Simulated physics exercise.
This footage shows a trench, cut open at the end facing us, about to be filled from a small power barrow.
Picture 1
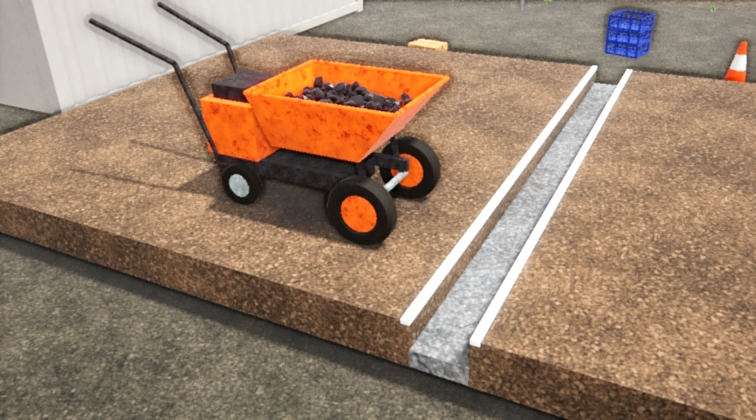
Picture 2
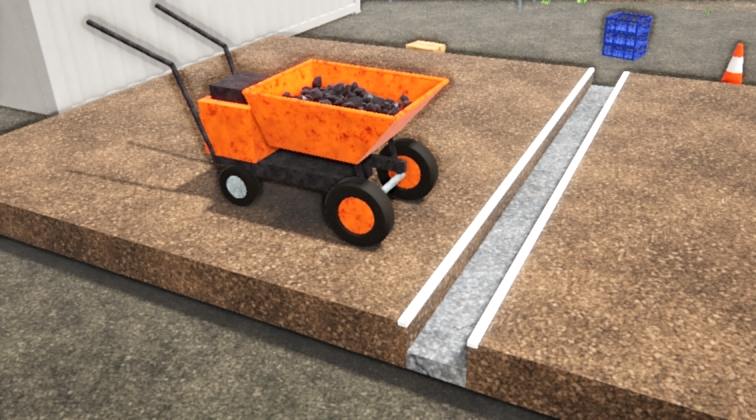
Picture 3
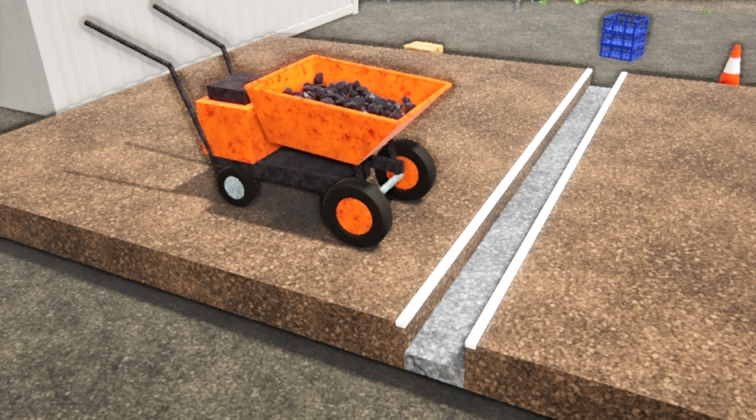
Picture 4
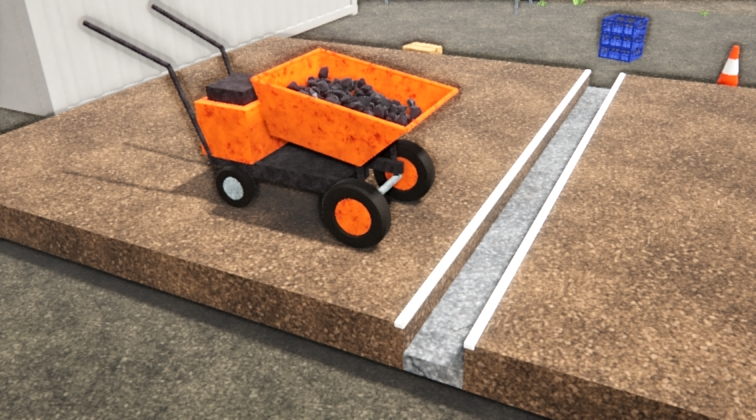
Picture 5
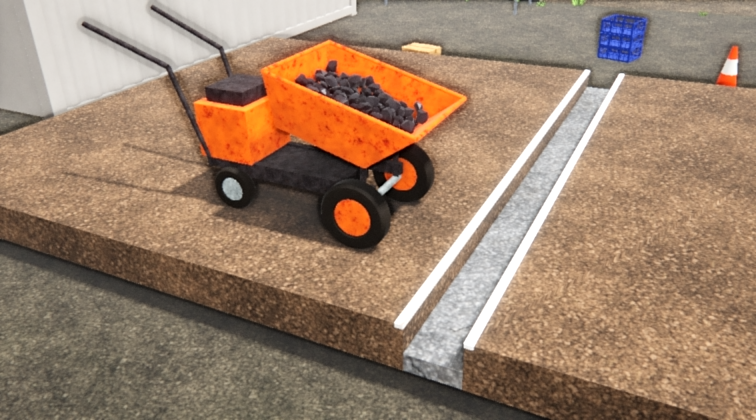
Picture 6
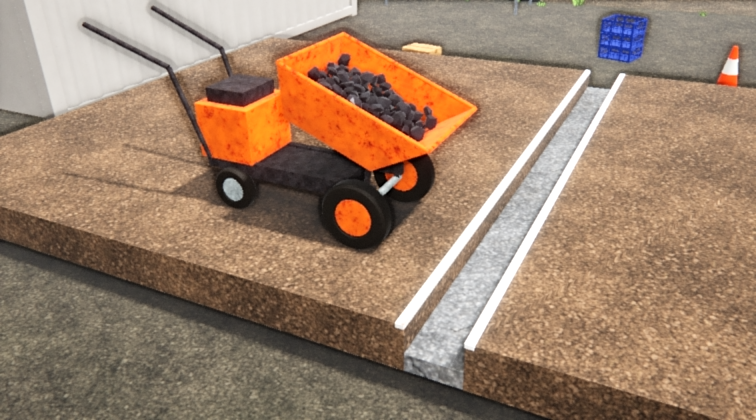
The video shows an orange power barrow loaded with dark lumps of coal standing left of a narrow, white-edged trench, its skip tilting gradually forward to the right, barely at first and then clearly, as the coal shifts inside.
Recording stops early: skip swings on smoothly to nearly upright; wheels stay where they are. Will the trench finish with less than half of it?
No, more than half.
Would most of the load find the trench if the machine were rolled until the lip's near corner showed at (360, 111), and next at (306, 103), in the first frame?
A majority at the first place, then a minority at the second.
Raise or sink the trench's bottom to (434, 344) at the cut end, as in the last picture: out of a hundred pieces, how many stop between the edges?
Estimate: Approx. 40 %.
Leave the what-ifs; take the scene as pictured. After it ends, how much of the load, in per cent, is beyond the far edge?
Roughly 25 in a hundred.
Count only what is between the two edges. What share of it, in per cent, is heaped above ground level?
15 %, roughly.
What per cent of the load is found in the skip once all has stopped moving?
Close to 10 percent.
Soon after the last picture, skip tipped steeply; all in the skip.
A little later, skip tipped right over; about two thirds in the skip; about a quarter in or heaped over the trench; a small part beyond it.
Later still, skip tipped right over; a small part in the skip; about two thirds in or heaped over the trench; about a quarter beyond it.
At rest, skip tipped right over; a small part in the skip; about two thirds in or heaped over the trench; about a quarter beyond it.
